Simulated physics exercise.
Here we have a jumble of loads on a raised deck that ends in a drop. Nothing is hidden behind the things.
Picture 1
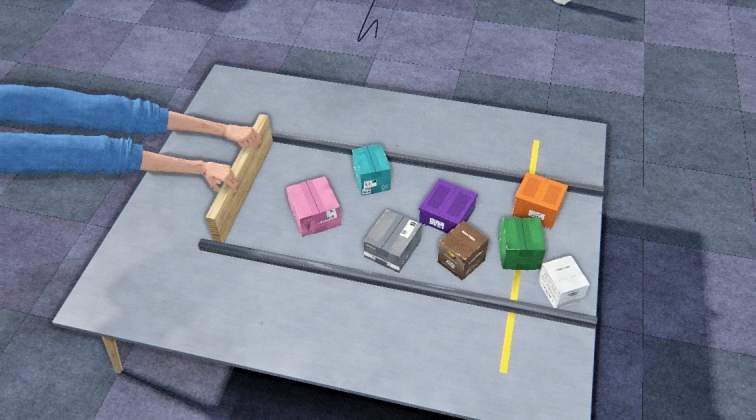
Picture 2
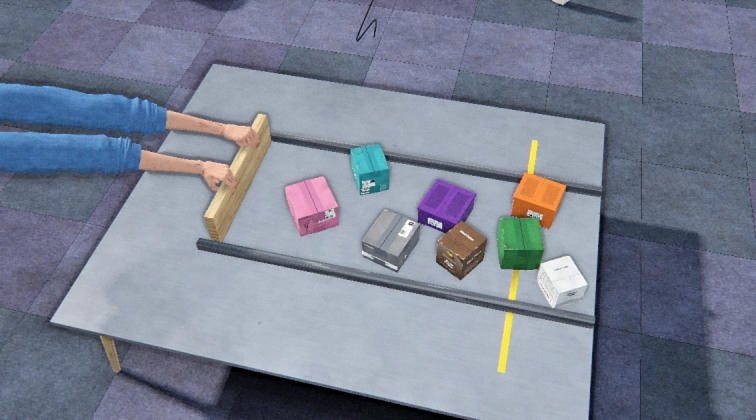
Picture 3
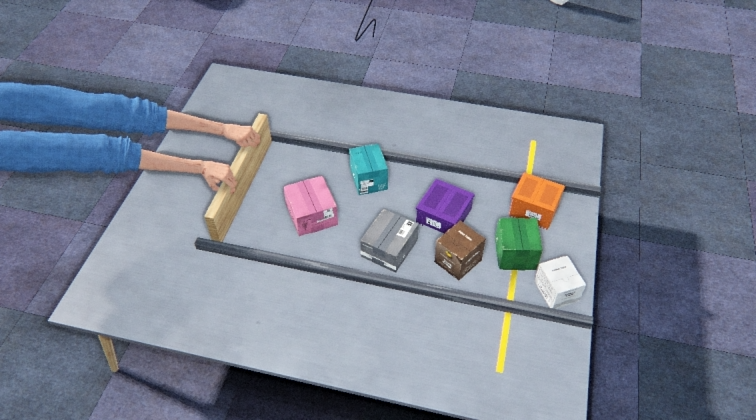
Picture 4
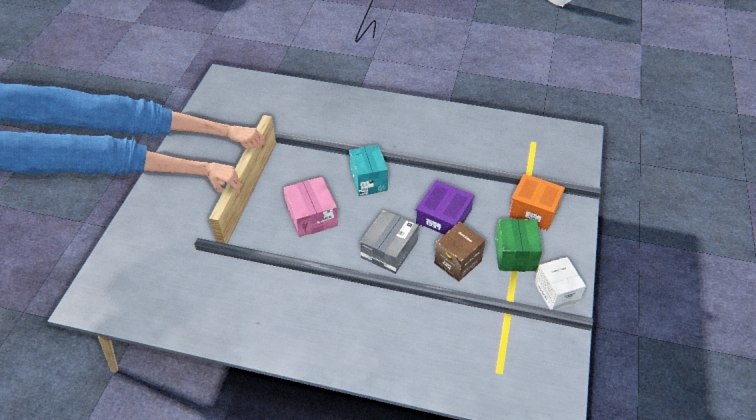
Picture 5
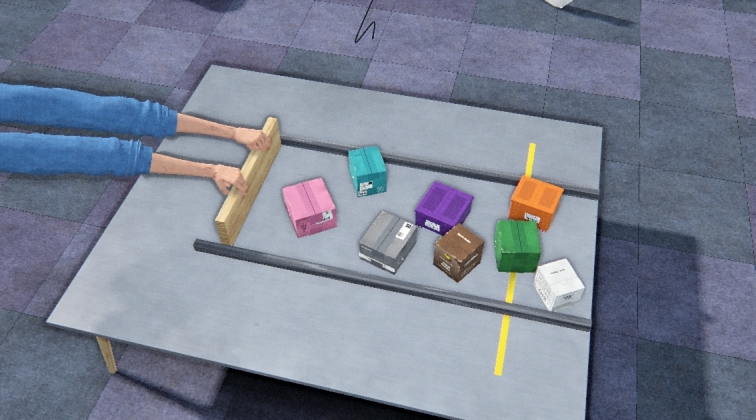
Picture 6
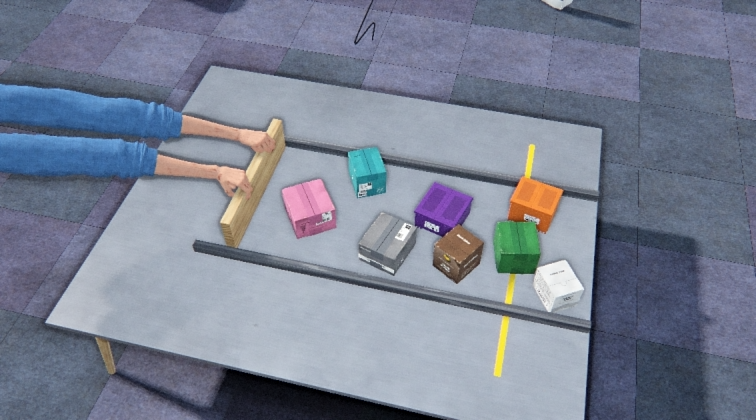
The video shows two hands holding a wooden plank on a grey table, moving it slightly to the right between two dark rails toward eight colourful boxes, which stay essentially still, some near or over a yellow tape line.
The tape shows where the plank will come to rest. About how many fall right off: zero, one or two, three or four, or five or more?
Here the number that fall off is three or four.
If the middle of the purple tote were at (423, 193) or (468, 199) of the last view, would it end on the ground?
In turn it stays on; stays on.
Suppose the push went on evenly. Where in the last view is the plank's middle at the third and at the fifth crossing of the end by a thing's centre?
About (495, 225), then (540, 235).
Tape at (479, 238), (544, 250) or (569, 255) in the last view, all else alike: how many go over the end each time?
Down on the ground: 1, 6 and 6.
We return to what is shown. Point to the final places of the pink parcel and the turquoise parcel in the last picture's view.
The pink parcel stops around (537, 266); the turquoise parcel around (539, 208).
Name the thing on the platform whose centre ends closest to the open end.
The grey parcel ends nearest.
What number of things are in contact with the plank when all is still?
It touches 2.
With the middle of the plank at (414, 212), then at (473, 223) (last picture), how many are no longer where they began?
At the one place 6, at the other 8.
Soon after, none off yet; white box at rest near (558, 287); orange tote at rest near (535, 205); green box at rest near (516, 248).
After that, none off yet; white box moving near (560, 288); orange tote at rest near (535, 205); green box displaced about its own width near (558, 246).
In the end, the number that fall off is three or four; gone, brown box, green box and white box.
